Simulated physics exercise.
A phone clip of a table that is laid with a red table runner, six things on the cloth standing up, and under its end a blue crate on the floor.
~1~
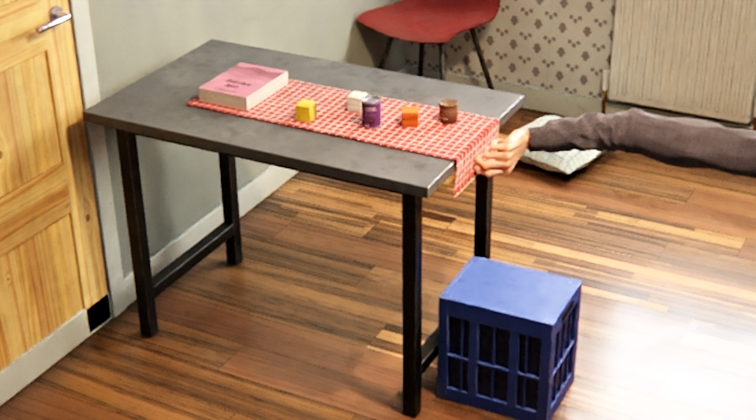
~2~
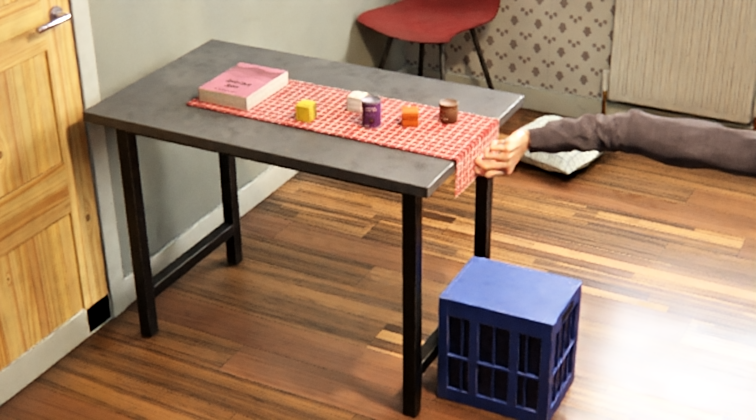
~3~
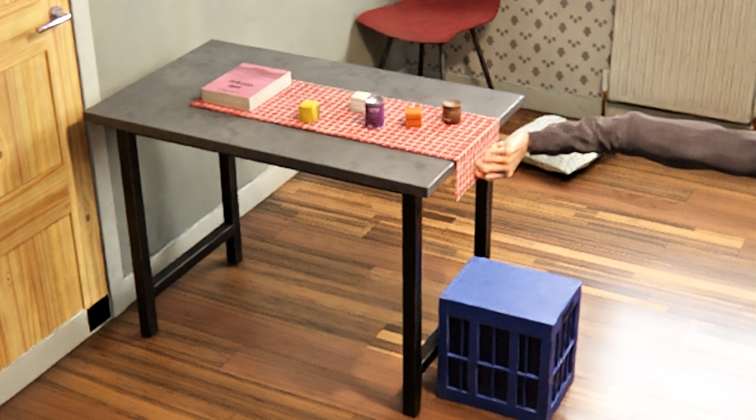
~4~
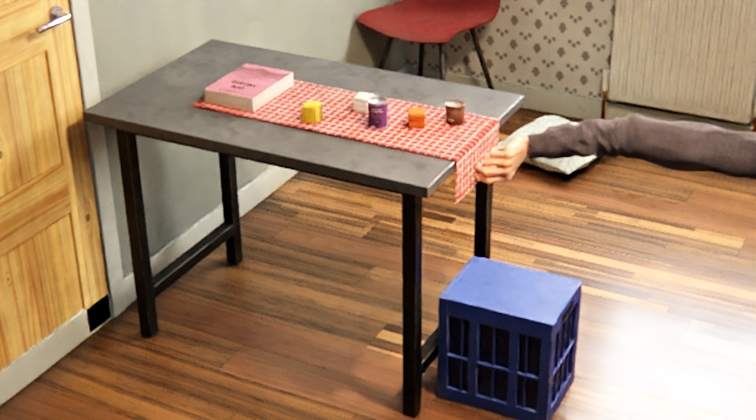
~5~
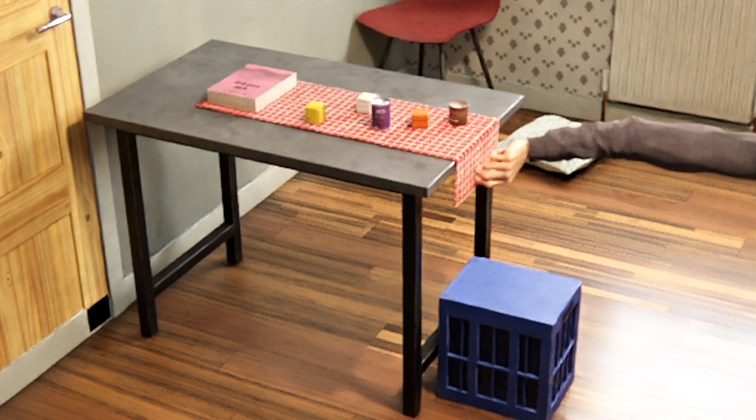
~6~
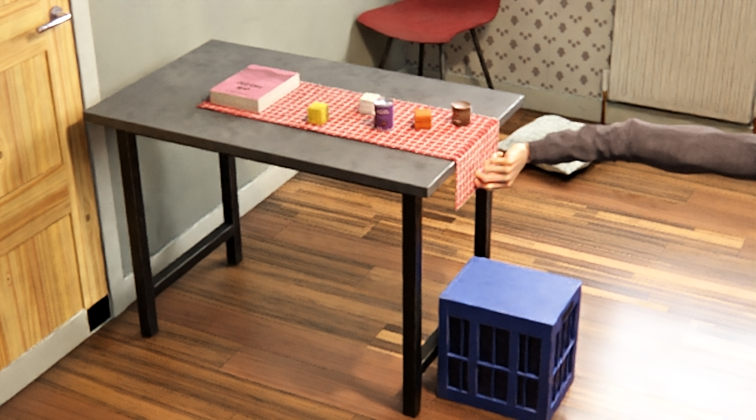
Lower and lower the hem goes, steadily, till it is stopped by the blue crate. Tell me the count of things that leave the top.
I'd say the tally of dropped things is a trio in the end.
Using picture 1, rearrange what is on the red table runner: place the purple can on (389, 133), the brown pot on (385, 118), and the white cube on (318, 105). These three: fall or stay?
The purple can topples down, the brown pot topples down, and the white cube stays put.
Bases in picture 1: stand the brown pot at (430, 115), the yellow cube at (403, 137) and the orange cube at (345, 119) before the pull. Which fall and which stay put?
My call: The brown pot takes a tumble; the yellow cube takes a tumble; the orange cube hangs on.
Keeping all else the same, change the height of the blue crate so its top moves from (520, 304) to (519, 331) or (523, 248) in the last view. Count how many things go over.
That would make 4 and 1.
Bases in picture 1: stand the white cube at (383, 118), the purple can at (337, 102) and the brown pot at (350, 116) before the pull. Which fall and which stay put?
White cube - leaves the top. Purple can - stays aboard. Brown pot - stays aboard.
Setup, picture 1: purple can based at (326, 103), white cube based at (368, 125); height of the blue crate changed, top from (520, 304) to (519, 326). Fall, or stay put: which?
As for the purple can, it holds its spot; as for the white cube, it leaves the top.
A little later, hem near (477, 226); brown pot gone.
Next, hem near (478, 269); brown pot and orange cube gone.
When it is over, hem on the crate; brown pot, orange cube and purple can gone. The answer is three.
